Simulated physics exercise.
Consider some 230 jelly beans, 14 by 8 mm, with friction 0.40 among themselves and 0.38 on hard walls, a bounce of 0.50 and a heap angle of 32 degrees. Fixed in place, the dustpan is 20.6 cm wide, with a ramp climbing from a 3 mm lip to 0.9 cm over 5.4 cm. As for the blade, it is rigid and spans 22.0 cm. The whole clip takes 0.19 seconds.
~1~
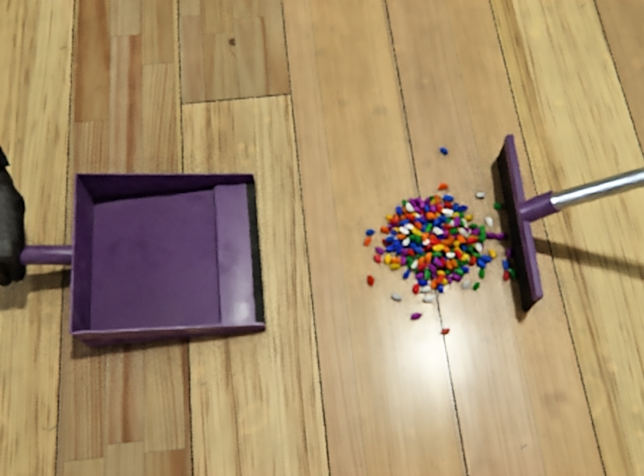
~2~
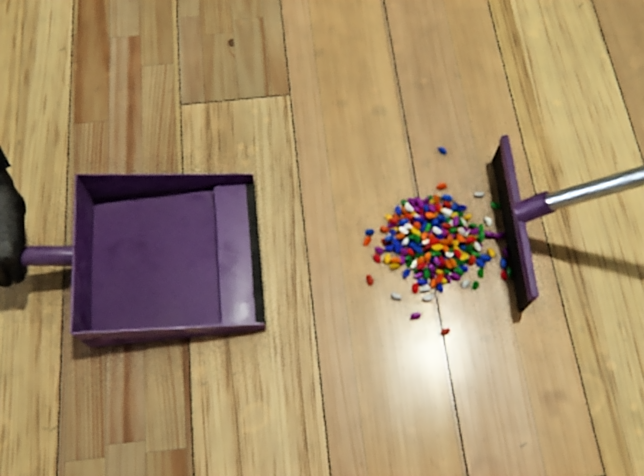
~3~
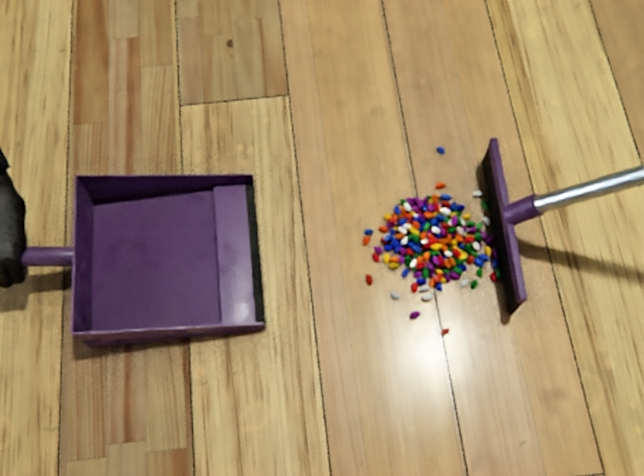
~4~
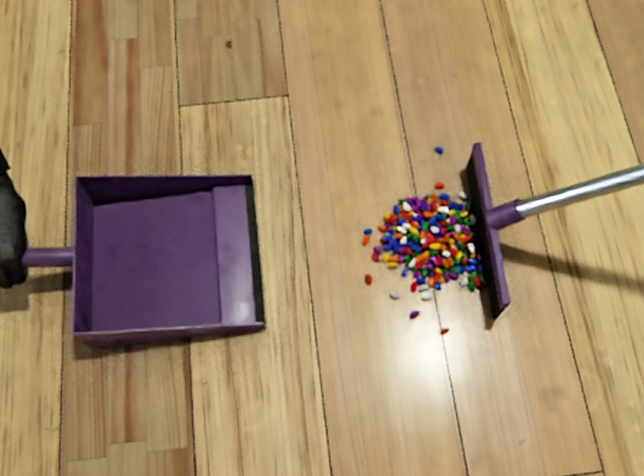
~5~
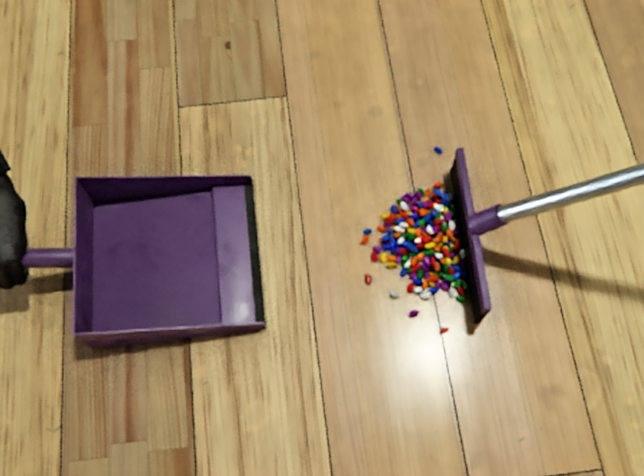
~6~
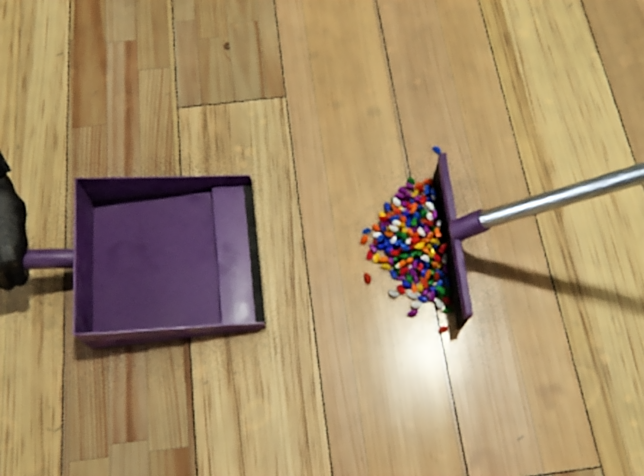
On a wooden floor, a purple blade on a metal pole slid left into a pile of colorful jelly beans, bunching them together, while a gloved hand held a purple dustpan still on the left.
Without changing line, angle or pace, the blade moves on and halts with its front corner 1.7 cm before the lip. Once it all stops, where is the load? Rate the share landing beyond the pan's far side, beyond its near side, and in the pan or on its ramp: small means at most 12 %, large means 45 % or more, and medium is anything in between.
Shares: Past the pan's far side - small; past the pan's near side - medium; in the pan or on its ramp - medium.
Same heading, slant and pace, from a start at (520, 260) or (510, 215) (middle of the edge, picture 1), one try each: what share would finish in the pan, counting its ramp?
25 and 45 per cent, roughly.
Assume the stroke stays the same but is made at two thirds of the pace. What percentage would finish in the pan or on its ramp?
Near 35 %.
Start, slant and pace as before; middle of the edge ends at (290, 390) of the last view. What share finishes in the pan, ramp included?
I'd expect around 5 per cent.
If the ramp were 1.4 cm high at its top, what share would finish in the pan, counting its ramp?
It would be roughly 35 percent.
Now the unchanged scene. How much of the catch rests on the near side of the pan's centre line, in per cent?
Roughly 80 per cent.
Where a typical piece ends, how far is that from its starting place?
26 cm or thereabouts.
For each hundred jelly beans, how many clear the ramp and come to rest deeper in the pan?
Estimate: Close to 10 per cent of the total.
Then, 0.21 s after the last picture, middle of the blade 13 cm from the lip; 0 % over the lip, far side 0 %, near side 10 %.
Then, 0.34 s after the last picture, middle of the blade 6 cm from the lip; 0 % over the lip, far side 0 %, near side 15 %.
Then, 0.60 s after the last picture, middle of the blade 2 cm from the lip; 40 % over the lip, far side 5 %, near side 20 %.
In the end, far side 5 %, near side 20 %, pan 40 %, in front of the lip or behind the blade 40 %.
